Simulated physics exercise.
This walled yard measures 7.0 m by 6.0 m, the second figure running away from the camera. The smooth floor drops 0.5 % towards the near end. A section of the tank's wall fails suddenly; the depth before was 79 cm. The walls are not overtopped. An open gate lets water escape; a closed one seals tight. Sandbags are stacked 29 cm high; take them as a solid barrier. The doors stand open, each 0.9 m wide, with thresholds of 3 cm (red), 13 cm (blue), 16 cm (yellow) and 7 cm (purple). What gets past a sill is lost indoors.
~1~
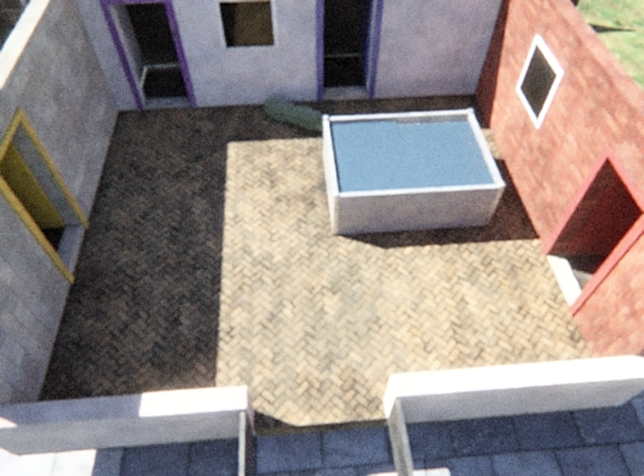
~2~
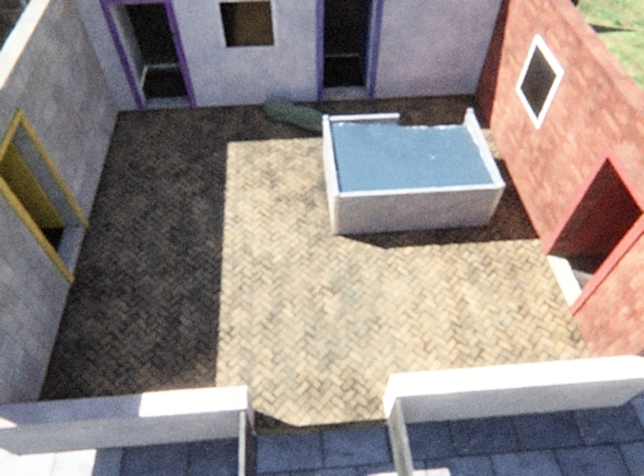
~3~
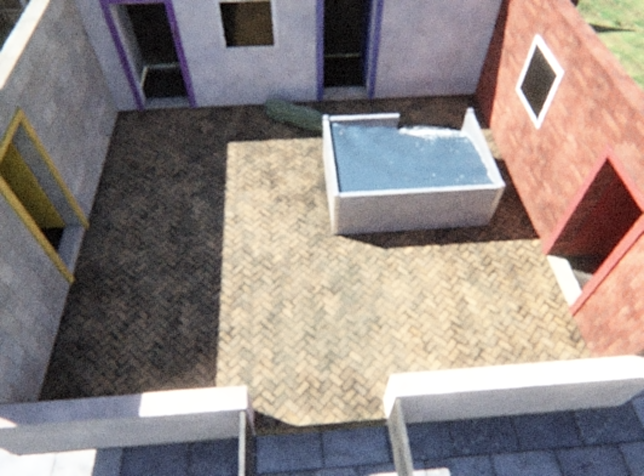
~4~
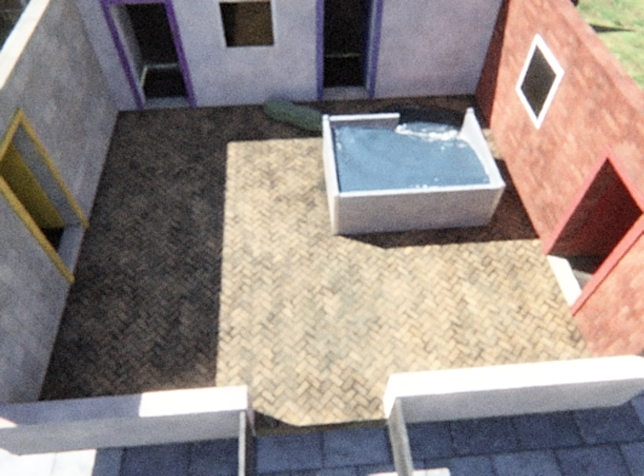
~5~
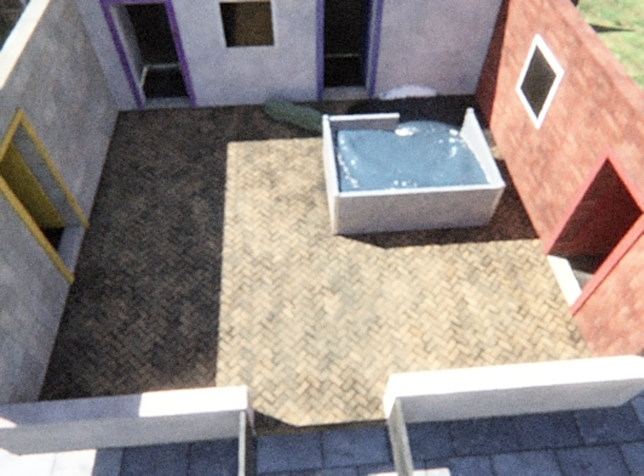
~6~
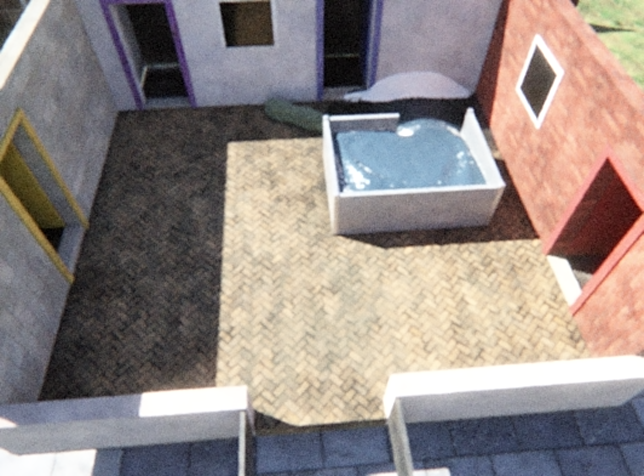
A walled yard with a brown herringbone floor, partly in shade, is seen from high above its near opening. A pale tank of blue water stands right of centre beside a low grey-green barrier, with purple-framed doorways behind, a yellow-framed one left and a red-framed one right. The camera stays still as part of the tank's far wall gives way, the water churns white, and pale water surges up against the back wall.
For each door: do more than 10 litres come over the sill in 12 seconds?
Door by door: At the red door it goes over the limit; at the blue door it goes over the limit; at the yellow door it stays under the limit; at the purple door it stays under the limit.
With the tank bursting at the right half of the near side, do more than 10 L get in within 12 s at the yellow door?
Against that limit: Yellow not over.
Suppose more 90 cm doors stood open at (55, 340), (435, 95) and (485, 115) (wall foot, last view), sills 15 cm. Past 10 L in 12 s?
In turn: Under, over, over.
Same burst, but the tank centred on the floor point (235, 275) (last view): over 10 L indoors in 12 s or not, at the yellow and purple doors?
Against that limit: Yellow not over, purple above.
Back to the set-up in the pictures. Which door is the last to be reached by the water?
It is the yellow one.
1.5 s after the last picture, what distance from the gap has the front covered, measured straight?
Roughly 5.2 m.
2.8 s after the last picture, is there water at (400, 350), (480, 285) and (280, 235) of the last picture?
In turn: Still dry, under water, still dry.
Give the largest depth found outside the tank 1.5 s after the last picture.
Up to some 46 cm.
Then, 0.7 s after the last picture water covers 15 % of the floor and is deepest (66 cm) near (474, 95); red door not reached, blue door 22 cm at the sill, 13 L in, yellow door not reached, purple door not reached.
Then, 1.5 s after the last picture water covers 20 % of the floor and is deepest (46 cm) near (466, 95); red door not reached, blue door 20 cm at the sill, 33 L in, yellow door not reached, purple door 3 cm at the sill, 0 L in.
Then, 2.8 s after the last picture water covers 45 % of the floor and is deepest (40 cm) near (296, 115); red door 9 cm at the sill, 6 L in, blue door 26 cm at the sill, 73 L in, yellow door not reached, purple door 3 cm at the sill, 0 L in.
Then, 6.3 s after the last picture water covers 85 % of the floor and is deepest (18 cm) near (369, 150); red door 6 cm at the sill, 43 L in, blue door 17 cm at the sill, 230 L in, yellow door 3 cm at the sill, 0 L in, purple door 3 cm at the sill, 0 L in.
Then, 11.3 s after the last picture water covers 95 % of the floor and is deepest (12 cm) near (481, 130); red door 4 cm at the sill, 57 L in, blue door 10 cm at the sill, 240 L in, yellow door 9 cm at the sill, 0 L in, purple door 5 cm at the sill, 4 L in.
